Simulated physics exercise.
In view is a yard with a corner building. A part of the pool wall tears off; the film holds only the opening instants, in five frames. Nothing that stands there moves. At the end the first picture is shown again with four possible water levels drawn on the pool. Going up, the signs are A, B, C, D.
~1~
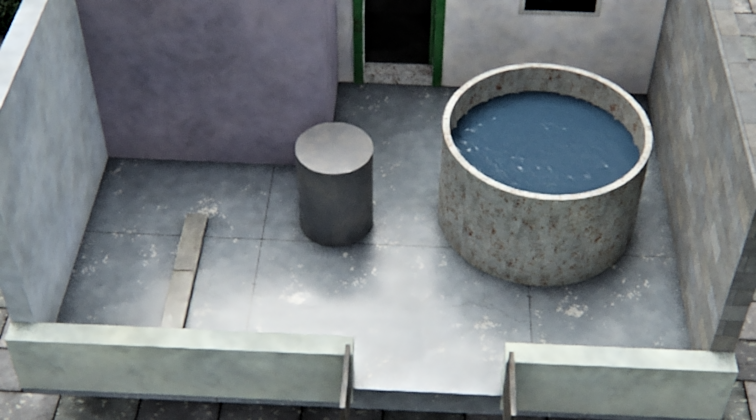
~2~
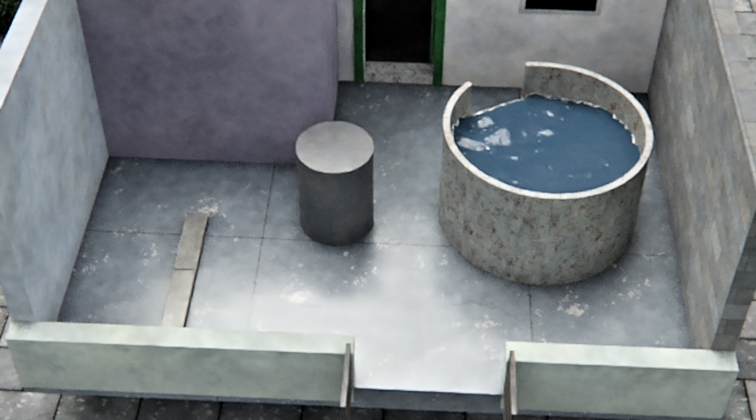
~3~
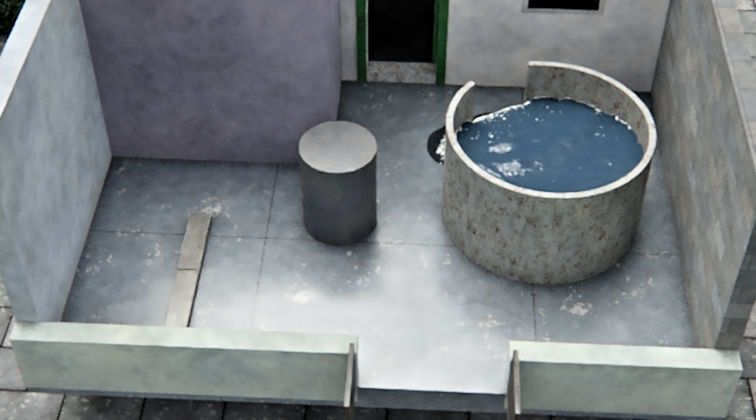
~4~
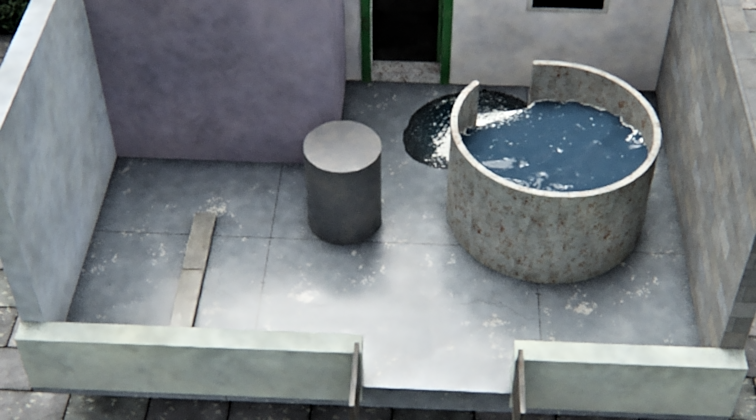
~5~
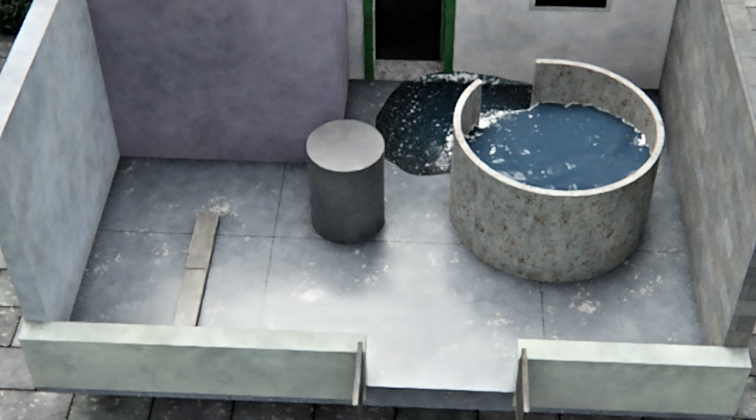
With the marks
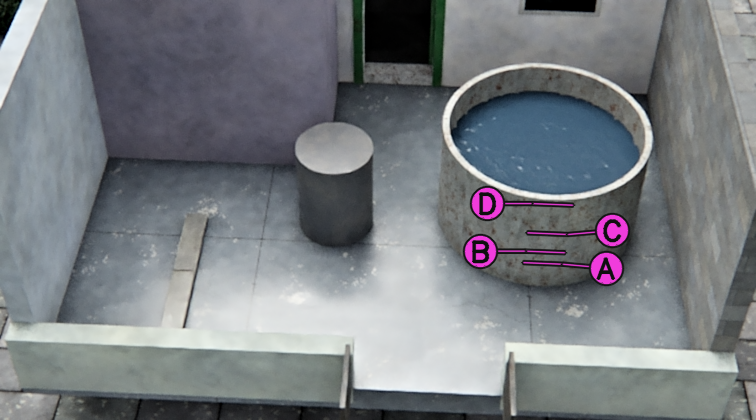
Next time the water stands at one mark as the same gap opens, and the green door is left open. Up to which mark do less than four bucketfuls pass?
Level A just does it.
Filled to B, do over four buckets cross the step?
Yes, that goes wrong.
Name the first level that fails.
Level B.
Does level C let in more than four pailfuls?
Yes, that goes wrong.
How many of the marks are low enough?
One.
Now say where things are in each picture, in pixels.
The first frame shows water in the pool at rest, its middle at (544, 151); foot of the green doorway at (398, 84); open gate at (430, 336).
In the second frame, water covers 1 % of the ground, its front hidden from here.
In the third frame, water covers 3 % of the ground, its front hidden from here.
The fourth frame shows front seen at (430, 110), 7 % of the ground wet.
The fifth frame shows front seen at (411, 80), 13 % of the ground wet.
On the marked copy, A at (543, 263); B at (544, 251); C at (547, 233); D at (552, 204); from the bottom up A, B, C, D.
If A is chosen, a bucket or two gets in.
If B is chosen, about 11 bucketfuls get in.
If C is chosen, dozens of bucketfuls pour in.
If D is chosen, dozens of bucketfuls pour in.
